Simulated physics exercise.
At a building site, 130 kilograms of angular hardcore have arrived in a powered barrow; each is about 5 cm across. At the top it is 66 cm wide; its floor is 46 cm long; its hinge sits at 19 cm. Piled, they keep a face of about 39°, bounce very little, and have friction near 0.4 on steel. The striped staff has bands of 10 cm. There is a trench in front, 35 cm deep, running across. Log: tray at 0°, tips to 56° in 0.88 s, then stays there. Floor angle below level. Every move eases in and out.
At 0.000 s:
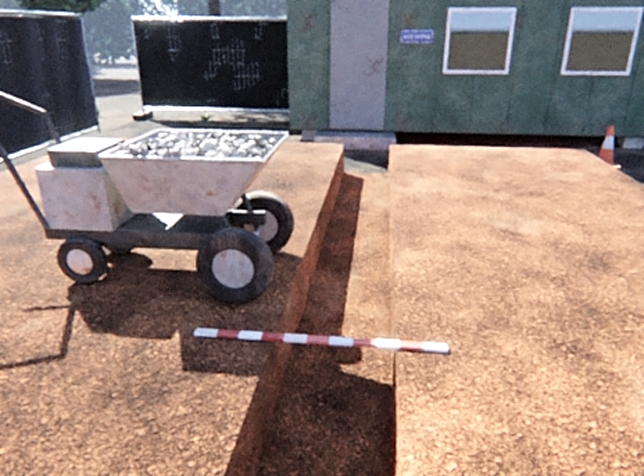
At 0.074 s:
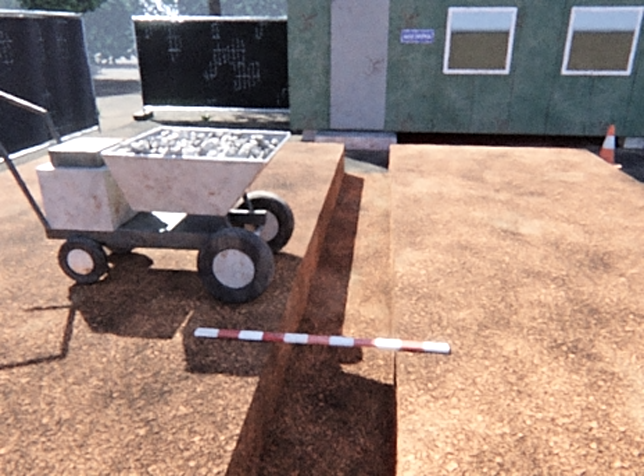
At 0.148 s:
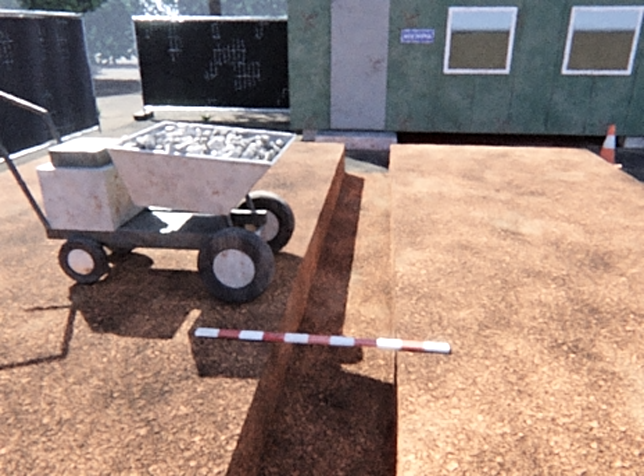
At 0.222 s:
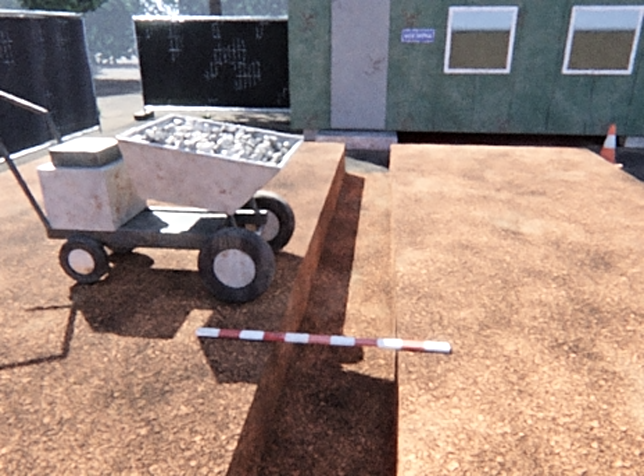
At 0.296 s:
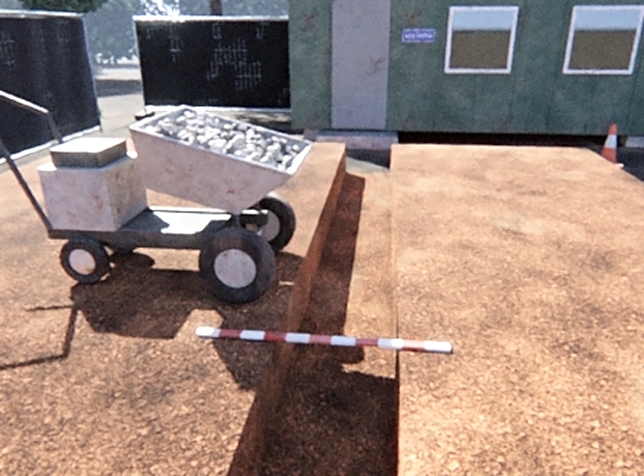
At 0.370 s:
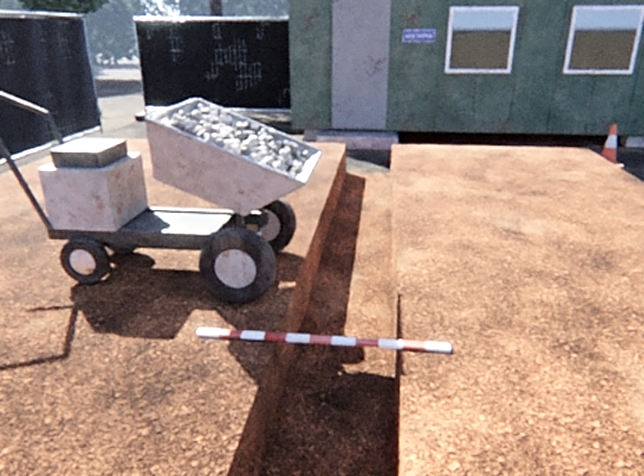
Tray of pale stones on a small four-wheeled cart tilting steadily forward to the right, beside a trench crossed by a red-and-white staff.
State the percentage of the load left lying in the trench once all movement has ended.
The share left there is about 21 per cent.
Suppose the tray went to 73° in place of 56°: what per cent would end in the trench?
Then about 75 per cent.
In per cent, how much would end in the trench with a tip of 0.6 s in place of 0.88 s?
Something close to 25 per cent.
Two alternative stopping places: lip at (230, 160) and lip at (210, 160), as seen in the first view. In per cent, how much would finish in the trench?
Estimates: 30 % then 30 %.
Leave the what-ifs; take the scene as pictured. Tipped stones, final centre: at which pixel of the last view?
At about pixel (382, 333) in the last view.
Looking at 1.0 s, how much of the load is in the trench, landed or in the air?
5 per cent, give or take.
After 0.7 s the floor is at 47°; 100 % in the tray; the foremost stones are at (327, 204).
After 1.0 s the floor is at 56°; 95 % in the tray, 5 % in the trench; the foremost stones are at (385, 275).
After 1.3 s the floor is at 56°; 78 % in the tray, 15 % in the trench, 7 % past the trench; the foremost stones are at (444, 282).
After 3.3 s the floor is at 56°; 72 % in the tray, 21 % in the trench, 7 % past the trench; the foremost stones are at (490, 301).
